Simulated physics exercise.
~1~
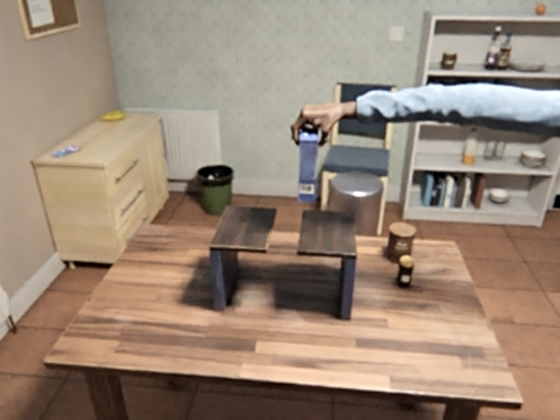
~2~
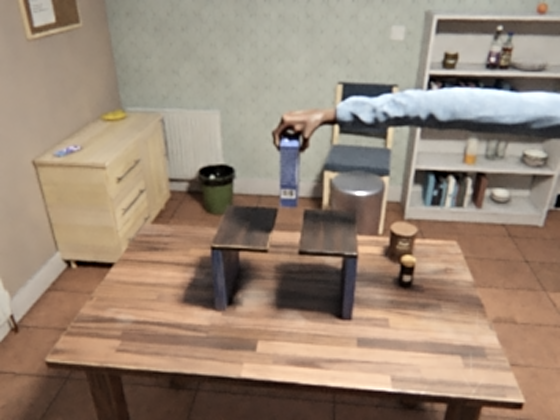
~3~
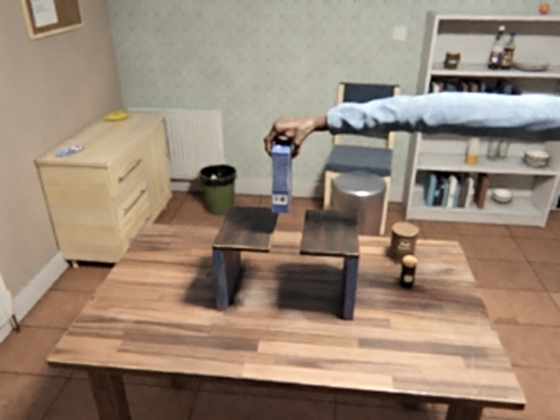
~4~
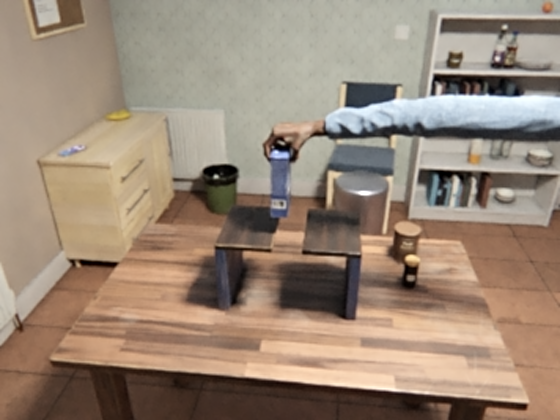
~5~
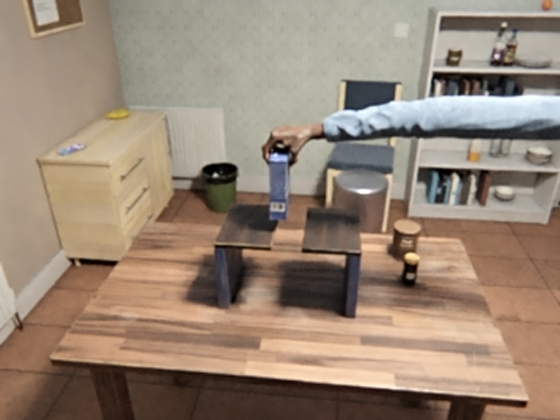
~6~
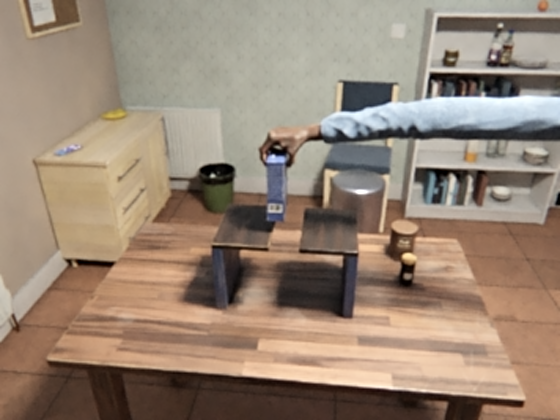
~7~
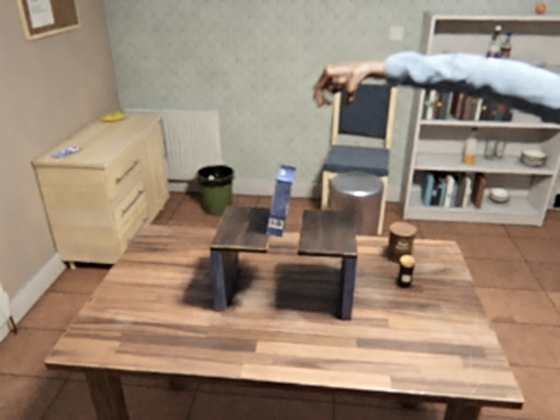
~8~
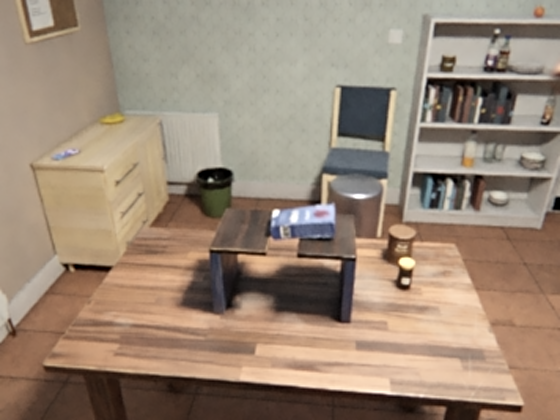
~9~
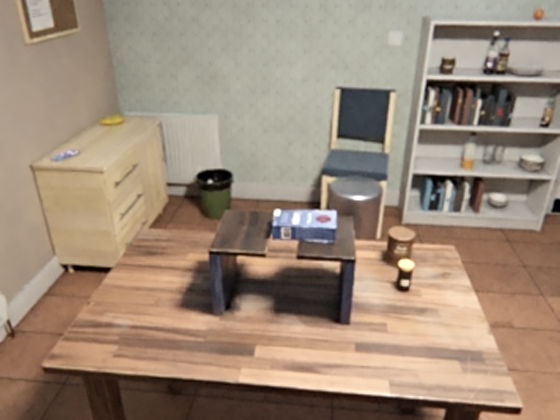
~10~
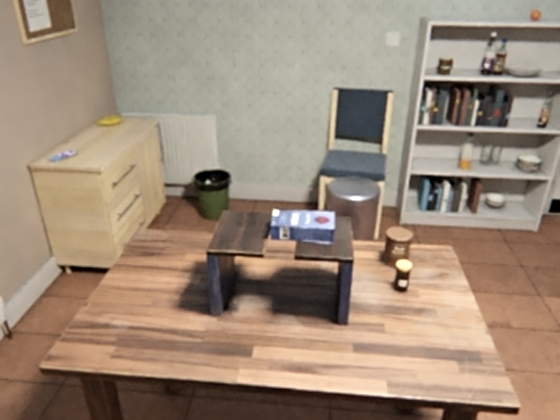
A blue packet, held upright by a hand, moved left over the gap between two dark ledges on a wooden table, then lowered; once released, it leaned and toppled onto its side, ending up lying across the gap on top of the ledges.
